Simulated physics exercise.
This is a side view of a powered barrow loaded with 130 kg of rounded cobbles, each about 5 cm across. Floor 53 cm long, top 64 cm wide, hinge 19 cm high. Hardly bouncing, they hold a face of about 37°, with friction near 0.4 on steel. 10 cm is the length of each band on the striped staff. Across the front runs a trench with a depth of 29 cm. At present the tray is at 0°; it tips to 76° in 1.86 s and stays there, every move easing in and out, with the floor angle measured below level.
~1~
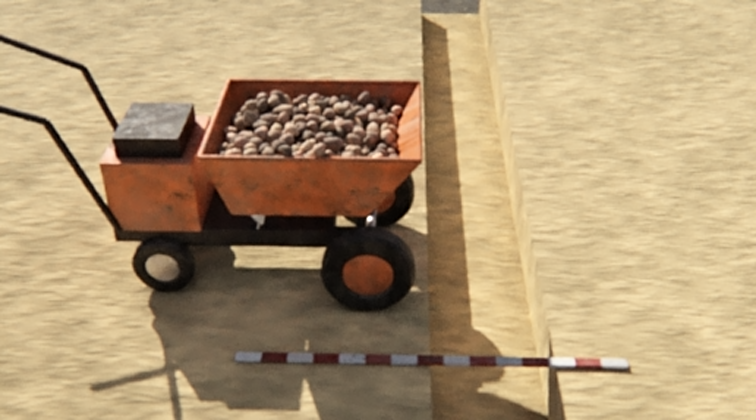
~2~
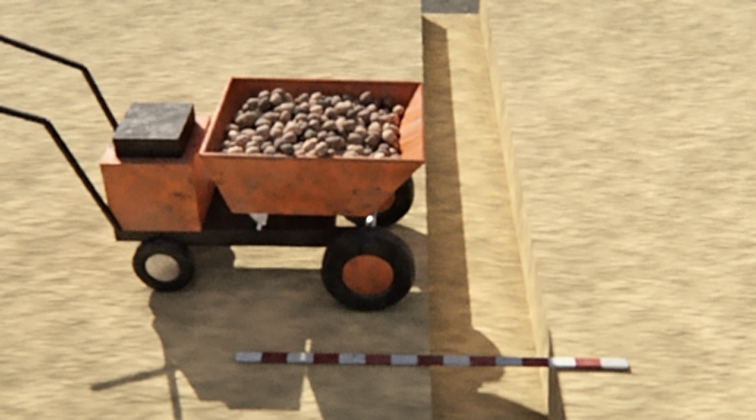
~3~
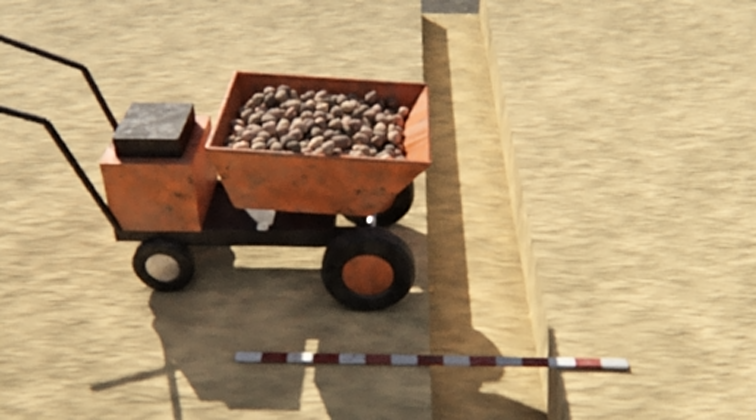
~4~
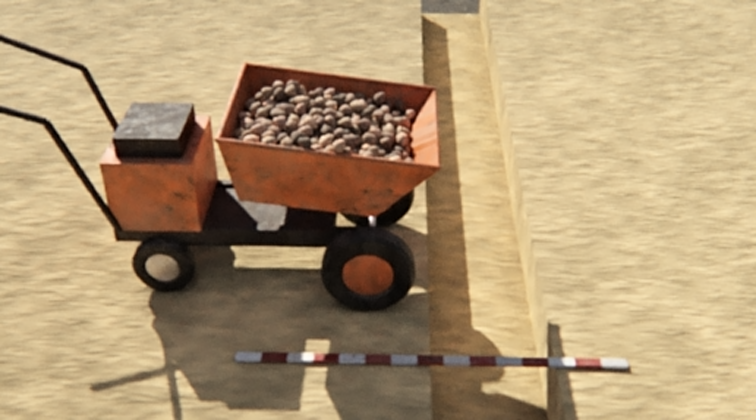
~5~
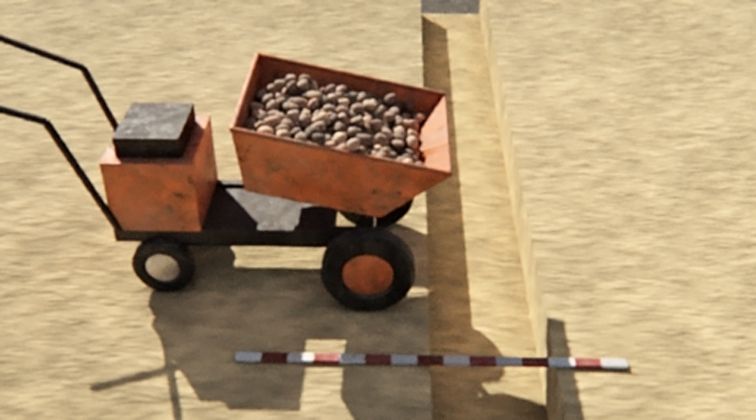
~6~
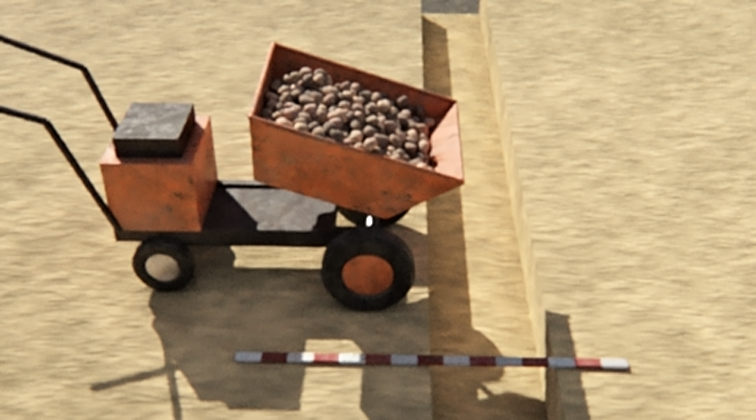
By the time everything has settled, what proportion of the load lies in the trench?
About 63 percent of the load.
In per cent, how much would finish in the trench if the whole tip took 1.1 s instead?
That works out at about 55 in a hundred.
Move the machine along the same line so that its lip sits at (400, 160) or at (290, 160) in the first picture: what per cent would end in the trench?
About 85 per cent first, then about 75 per cent.
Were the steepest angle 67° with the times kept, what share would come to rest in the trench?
It comes out at about 65 percent.
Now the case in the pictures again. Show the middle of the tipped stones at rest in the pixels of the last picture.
Somewhere near pixel (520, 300).
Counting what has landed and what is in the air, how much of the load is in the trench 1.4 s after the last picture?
By that moment, roughly 30 per cent of the load.
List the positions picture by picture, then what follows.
Lip at (422, 161), floor tilted 0°, highest stones at (280, 108), in the first picture.
Lip at (424, 162), floor tilted 1°, highest stones at (282, 107), in the second picture.
Lip at (430, 164), floor tilted 3°, highest stones at (287, 103), in the third picture.
The tray is at 7°, its lip at (440, 168); the top of the load is at (279, 98), in the fourth picture.
The tray is at 13°, its lip at (451, 174); the top of the load is at (291, 91), in the fifth picture.
The tray is at 19°, its lip at (464, 183); the top of the load is at (301, 83), in the sixth picture.
Then, 0.8 s after the last picture the floor is at 64°, 95 % in the tray, 4 % in the trench; the foremost stones are at (543, 251).
Then, 1.4 s after the last picture the floor is at 76°, 35 % in the tray, 31 % in the trench, 34 % past the trench; the foremost stones are at (678, 266).
Then, 1.7 s after the last picture the floor is at 76°, 13 % in the tray, 49 % in the trench, 38 % past the trench; the foremost stones are at (730, 270).
Then, 3.7 s after the last picture the floor is at 76°, 0 % in the tray, 63 % in the trench, 37 % past the trench; the foremost stones are at (737, 269).
